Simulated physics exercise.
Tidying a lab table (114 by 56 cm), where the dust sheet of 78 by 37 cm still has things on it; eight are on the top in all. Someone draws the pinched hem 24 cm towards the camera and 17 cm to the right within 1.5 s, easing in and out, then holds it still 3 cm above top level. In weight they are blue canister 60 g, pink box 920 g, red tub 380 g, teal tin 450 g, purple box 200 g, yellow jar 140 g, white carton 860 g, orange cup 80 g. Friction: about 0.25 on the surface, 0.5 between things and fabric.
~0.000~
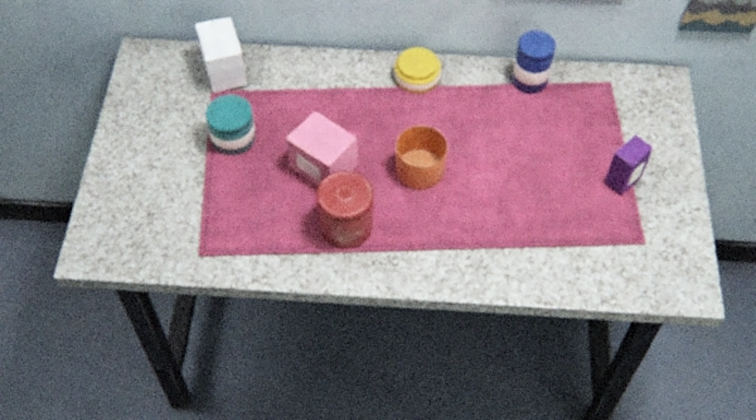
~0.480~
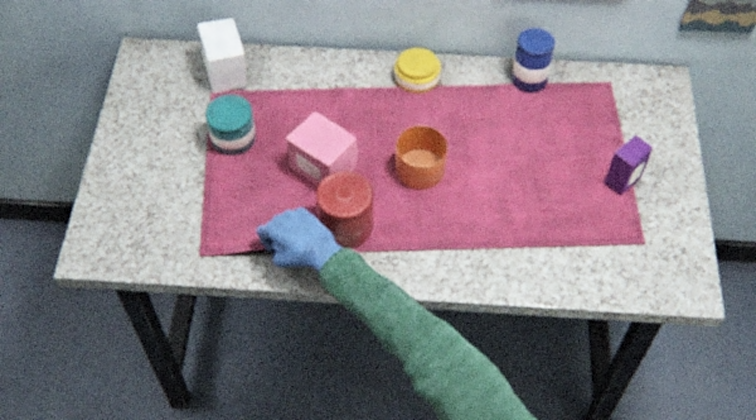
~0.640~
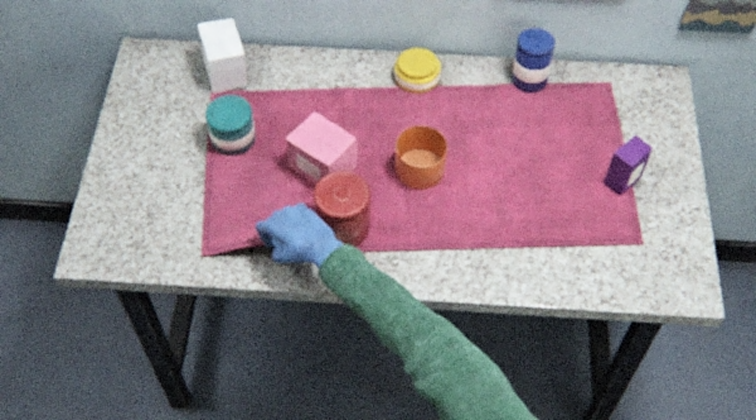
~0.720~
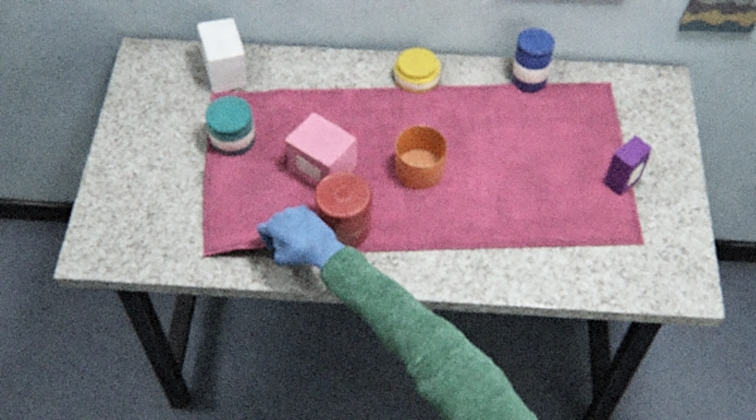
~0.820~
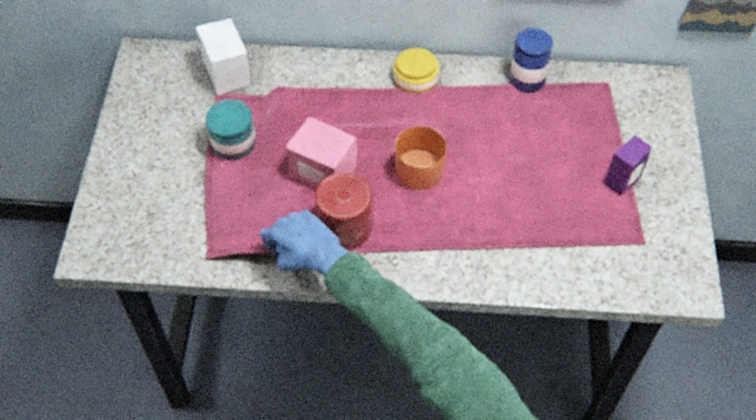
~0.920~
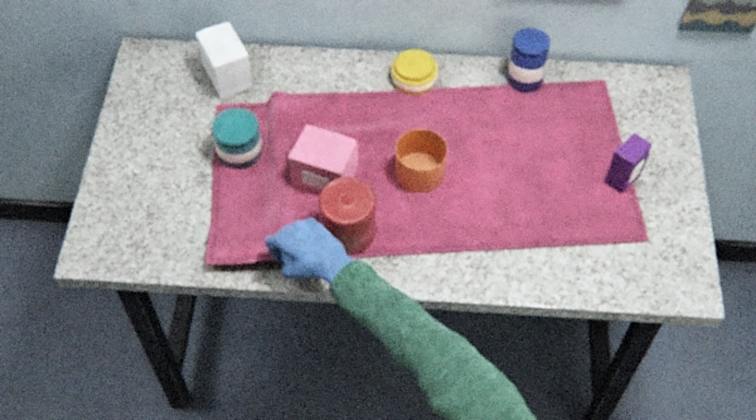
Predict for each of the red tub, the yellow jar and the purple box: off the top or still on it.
Prediction: Red tub - off the top; yellow jar - still on it; purple box - still on it.
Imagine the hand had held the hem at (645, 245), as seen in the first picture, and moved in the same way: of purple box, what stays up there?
Here the purple box would end up off its support.
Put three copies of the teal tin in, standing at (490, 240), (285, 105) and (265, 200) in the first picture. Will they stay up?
So it goes: The first one ends up off, the next ends up off, the last ends up off.
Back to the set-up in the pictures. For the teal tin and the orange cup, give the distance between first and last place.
Teal tin off the top, orange cup off the top.
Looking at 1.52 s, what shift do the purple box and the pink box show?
Purple box 4 cm, pink box 15 cm.
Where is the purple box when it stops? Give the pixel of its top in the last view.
At about (591, 209).
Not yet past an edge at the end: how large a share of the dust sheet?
Around 20 percent.
After 1.2 s, 100 % of the dust sheet is still over the top; red tub 7 cm off its start, purple box 3 cm off its start, yellow jar 3 cm off its start.
After 1.5 s, 90 % of the dust sheet is still over the top; red tub 14 cm off its start, yellow jar 8 cm off its start, purple box 4 cm off its start.
After 1.8 s, 80 % of the dust sheet is still over the top; red tub 22 cm off its start at (399, 304), yellow jar 9 cm off its start at (400, 97), purple box 3 cm off its start at (629, 136).
After 2.1 s, 70 % of the dust sheet is still over the top; red tub on its side, 28 cm off its start, yellow jar 9 cm off its start, purple box 6 cm off its start.
After 3.7 s, 20 % of the dust sheet is still over the top; red tub over the edge, purple box 15 cm off its start at (591, 209), yellow jar 9 cm off its start at (400, 97), teal tin over the edge.
